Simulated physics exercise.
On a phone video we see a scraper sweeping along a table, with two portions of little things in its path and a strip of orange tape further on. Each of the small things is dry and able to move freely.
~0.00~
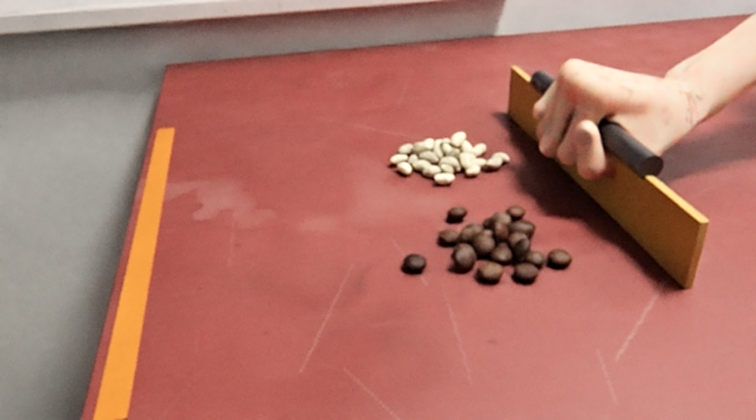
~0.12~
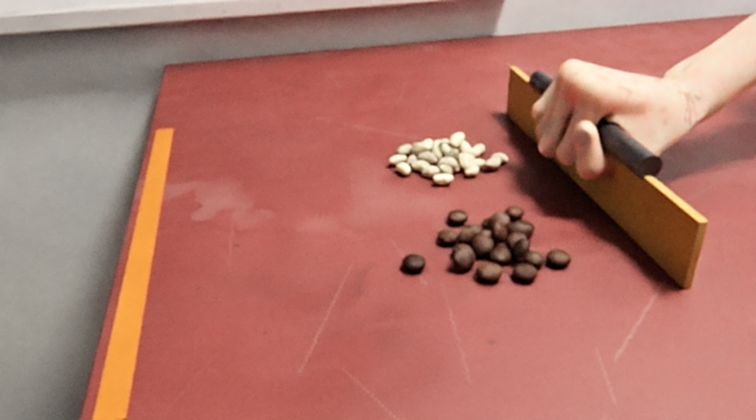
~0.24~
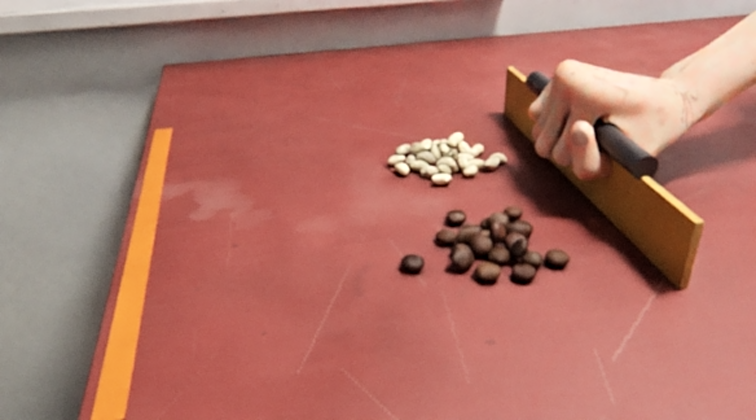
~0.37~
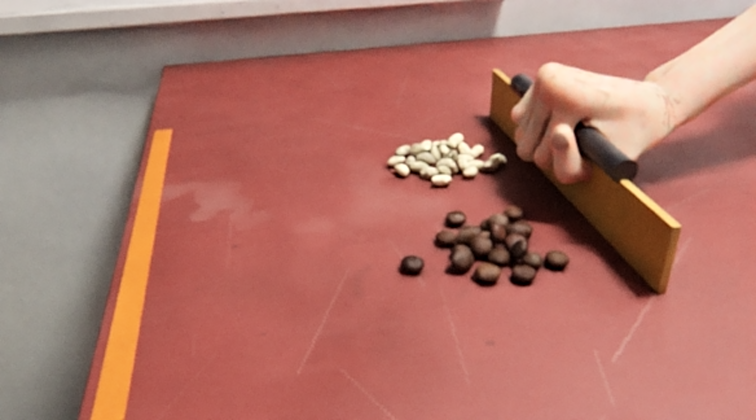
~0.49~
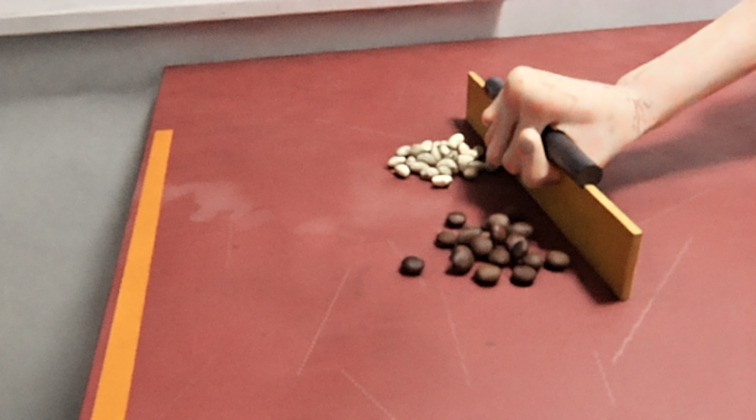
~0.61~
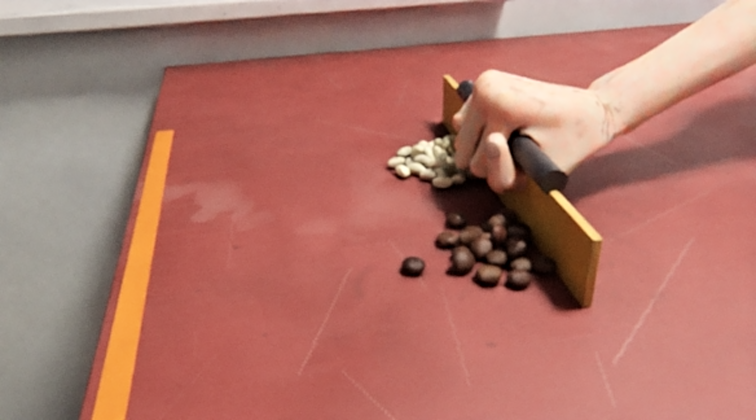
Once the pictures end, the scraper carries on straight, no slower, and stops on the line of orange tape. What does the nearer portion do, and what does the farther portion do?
As I see it, the nearer portion is left missing some; the farther portion is left missing some.
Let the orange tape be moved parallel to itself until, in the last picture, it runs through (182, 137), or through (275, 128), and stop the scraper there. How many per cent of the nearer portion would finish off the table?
Off the table: Some 60 per cent first, 0 per cent second.
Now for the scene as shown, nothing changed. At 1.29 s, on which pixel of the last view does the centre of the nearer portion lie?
Centre, estimated: (303, 273).
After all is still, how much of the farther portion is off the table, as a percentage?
Some 100 per cent.
After 1.29 s, scraper still moving, near (314, 157); nearer portion all on the table, its front near (258, 292); farther portion all on the table, its front near (259, 168).
After 2.00 s, scraper stopped at the orange tape; nearer portion most over the edge; farther portion most over the edge.
After 2.28 s, scraper stopped at the orange tape; nearer portion all over the edge; farther portion all over the edge.
At rest (2.5 s), scraper stopped at the orange tape; nearer portion all over the edge; farther portion all over the edge.
